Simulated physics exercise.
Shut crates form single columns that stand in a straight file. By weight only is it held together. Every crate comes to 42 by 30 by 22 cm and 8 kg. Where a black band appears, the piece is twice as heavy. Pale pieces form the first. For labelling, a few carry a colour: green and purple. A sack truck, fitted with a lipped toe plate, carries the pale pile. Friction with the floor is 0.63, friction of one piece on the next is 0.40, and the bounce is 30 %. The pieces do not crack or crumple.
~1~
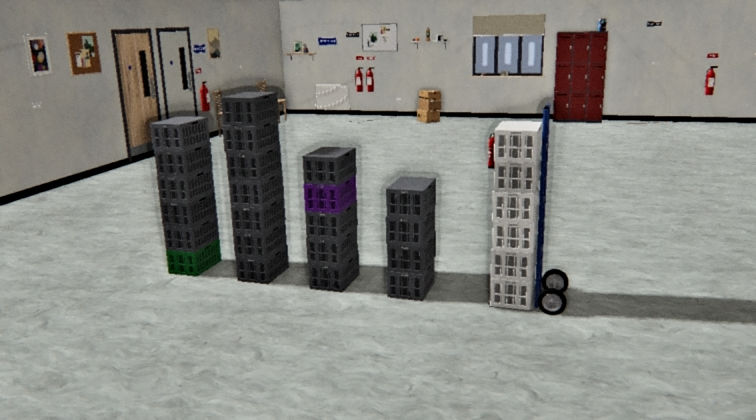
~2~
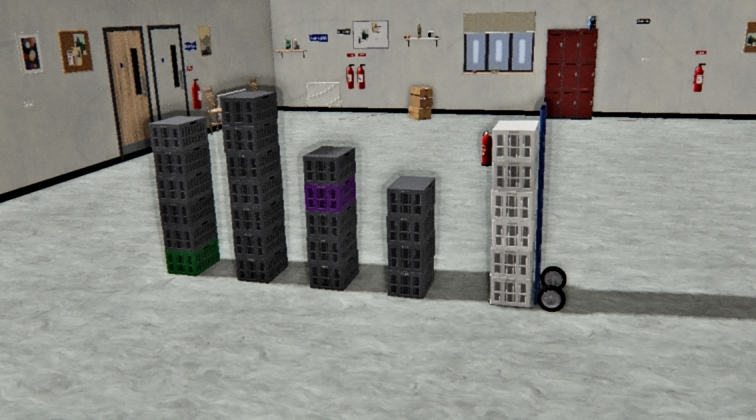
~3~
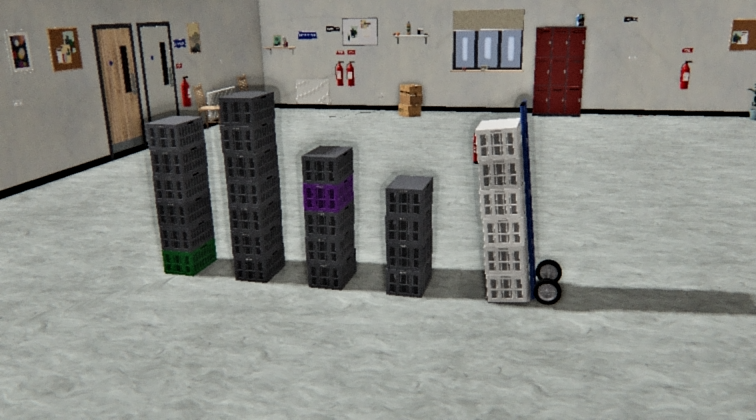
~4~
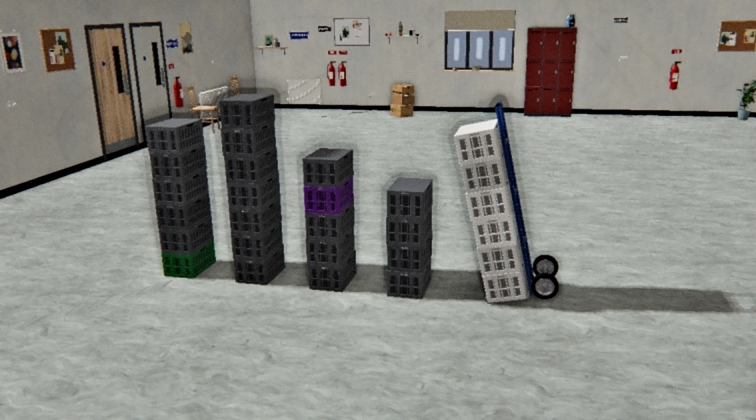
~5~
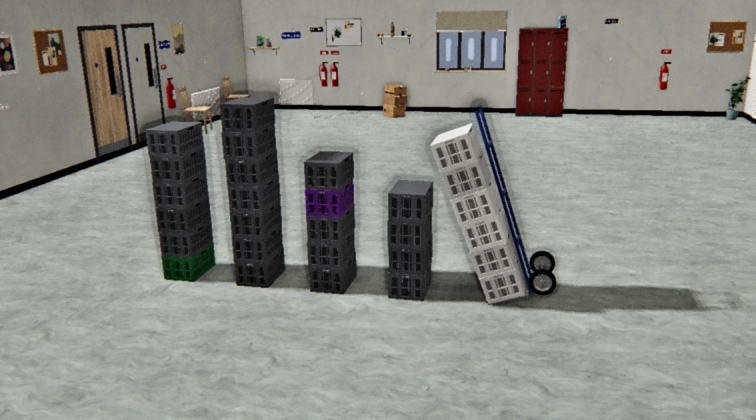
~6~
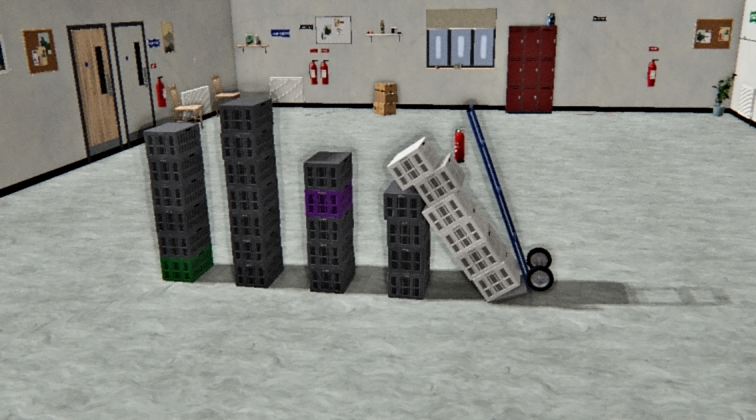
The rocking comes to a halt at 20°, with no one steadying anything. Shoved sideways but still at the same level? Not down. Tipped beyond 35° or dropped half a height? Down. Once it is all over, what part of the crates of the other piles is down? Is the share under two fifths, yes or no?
No, it is over two fifths.
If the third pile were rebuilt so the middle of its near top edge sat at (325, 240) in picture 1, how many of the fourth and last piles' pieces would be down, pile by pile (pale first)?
Counts down - fourth: 0; last: 0.
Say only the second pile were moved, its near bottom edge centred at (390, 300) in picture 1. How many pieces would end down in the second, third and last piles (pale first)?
Second 3; third 5; last 6.
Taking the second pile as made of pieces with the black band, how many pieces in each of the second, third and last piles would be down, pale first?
Counts down - second: 0; third: 0; last: 0.
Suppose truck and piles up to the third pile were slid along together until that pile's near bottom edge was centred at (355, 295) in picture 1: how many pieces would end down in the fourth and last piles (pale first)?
Counts down: Fourth 7; last 6.
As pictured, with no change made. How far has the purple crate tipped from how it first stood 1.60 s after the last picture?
I'd put it at roughly 20 degrees away from its starting angle.
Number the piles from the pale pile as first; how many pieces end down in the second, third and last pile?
Pile by pile: Second 4, third 5, last 5.
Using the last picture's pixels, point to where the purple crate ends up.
Its centre ends up near pixel (237, 231) in the last picture.
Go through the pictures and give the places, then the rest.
In the first frame (each place is the centre of the face we see best; the camera moves round a little), truck frame (544, 152) 0° forward; purple crate (321, 199); green crate (181, 263); the others all in place.
Truck frame (541, 151) 1° forward; green crate (180, 263), in the second frame.
Truck frame (524, 147) 6° forward, top of the pale pile leaning 6°; green crate (178, 263); the others all in place, in the third frame.
Truck frame (504, 147) 12° forward, top of the pale pile leaning 12°; green crate (177, 266); the others all in place, in the fourth frame.
Truck frame (488, 149) 18° forward, top of the pale pile leaning 20°; green crate (177, 269); the others all in place, in the fifth frame.
Truck frame (481, 149) 20° forward, top of the pale pile leaning 34°; green crate (176, 270); purple crate (322, 204); one has shifted, in the sixth frame.
Then, 0.58 s later than the last frame, 6 of the pale pile down; none of the 22 other crates down, 6 disturbed; purple crate moved 24 mm.
Then, 1.60 s later than the last frame, 6 of the pale pile down; 4 of the 22 other crates down; purple crate tilted 18°.
Then, 2.30 s later than the last frame, 6 of the pale pile down; 17 of the 22 other crates down; purple crate tilted 44°, 29 cm lower.
Then, 2.90 s later than the last frame, 6 of the pale pile down; 21 of the 22 other crates down; purple crate tilted 44°, 35 cm lower; green crate moved 33 mm.
When it is over, 6 of the pale pile down; 21 of the 22 other crates down; purple crate tilted 44°, 36 cm lower; green crate moved 39 mm. That is 95 per cent. In pixels of the last frame, middles, purple crate near (237, 231), green crate near (184, 261).
